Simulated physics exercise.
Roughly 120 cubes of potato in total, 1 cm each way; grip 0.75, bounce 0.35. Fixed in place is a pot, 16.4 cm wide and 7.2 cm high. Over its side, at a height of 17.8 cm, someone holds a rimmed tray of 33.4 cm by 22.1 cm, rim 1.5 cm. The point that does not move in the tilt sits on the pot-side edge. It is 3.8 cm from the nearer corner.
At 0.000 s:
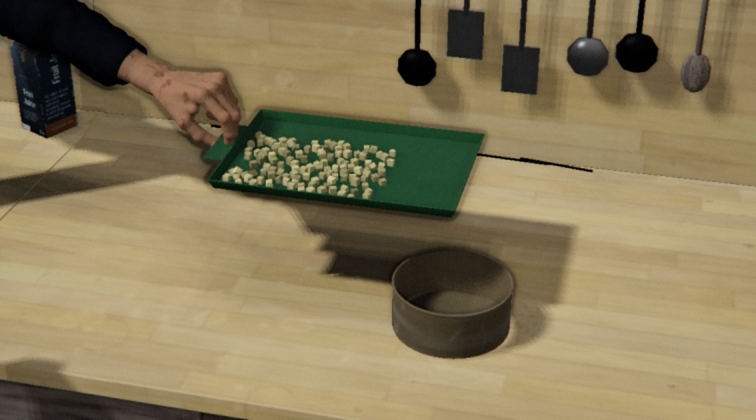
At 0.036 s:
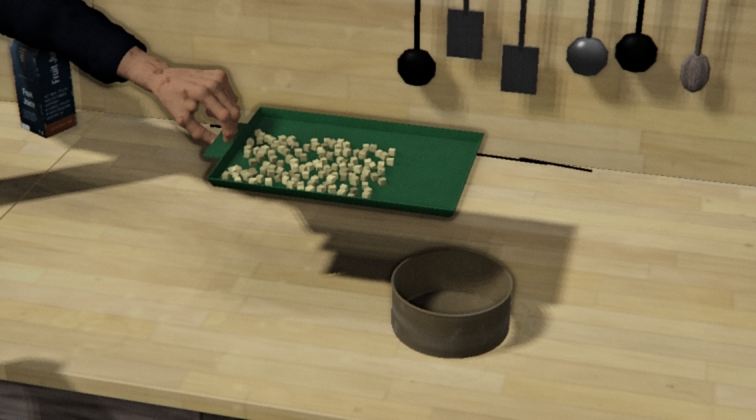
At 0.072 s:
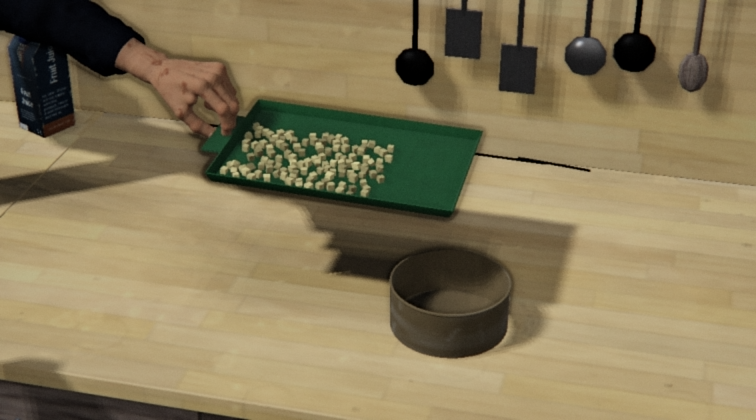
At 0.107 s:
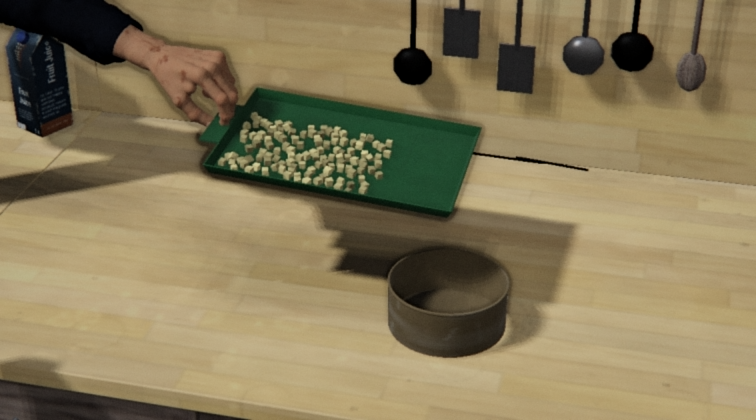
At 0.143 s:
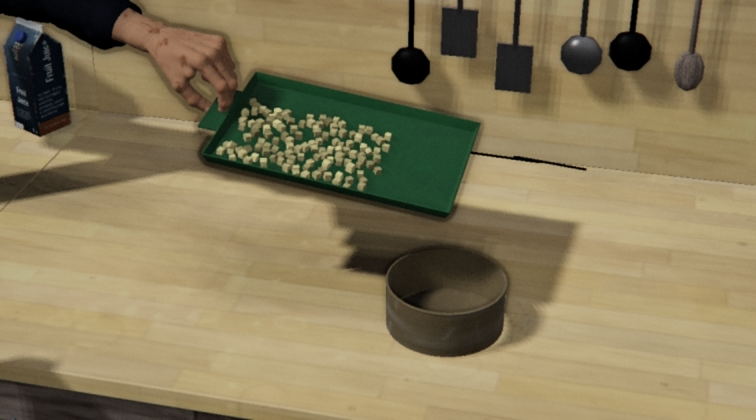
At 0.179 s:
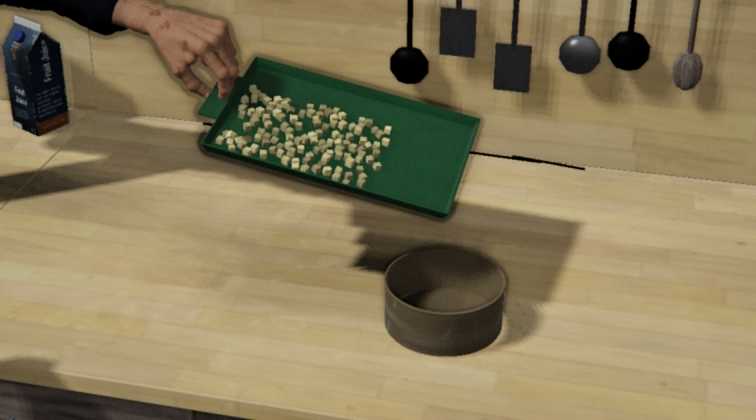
The video shows a hand at the left holding a green rimmed tray of small pale cubes above a wooden counter near a round dark pot, then gradually raising the tray's left side so it slants modestly down to the right.
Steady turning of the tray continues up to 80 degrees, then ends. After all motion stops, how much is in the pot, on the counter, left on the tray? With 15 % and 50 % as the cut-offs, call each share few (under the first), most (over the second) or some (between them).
My estimate: Pot: Most, counter: Some, tray: Few.
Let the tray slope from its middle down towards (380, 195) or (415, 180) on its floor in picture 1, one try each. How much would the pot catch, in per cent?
Near 55 and 35 percent, in that order.
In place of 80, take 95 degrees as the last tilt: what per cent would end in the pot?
I'd say close to 65 percent.
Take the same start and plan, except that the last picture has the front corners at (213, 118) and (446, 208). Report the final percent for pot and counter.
You'd end with pot at 30 and counter at 70.
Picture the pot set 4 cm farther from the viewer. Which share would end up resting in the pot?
I'd say some 20 per cent would end up there.
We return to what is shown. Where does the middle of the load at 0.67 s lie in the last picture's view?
Around (403, 164).
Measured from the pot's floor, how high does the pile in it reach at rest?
About 2.0 centimetres.
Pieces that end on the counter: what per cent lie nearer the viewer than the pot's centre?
Estimate: Close to 90 per cent of the pieces.
After 0.48 s, tilt 47 degrees; the tray holds 100 %, the pot 0 %.
After 0.67 s, tilt 68 degrees; the tray holds 100 %, the pot 0 %.
After 0.99 s, tilt 80 degrees; the tray holds 0 %, the pot 60 %.
At rest (2.1 s), pot 65 %, counter 35 %, tray 0 %.
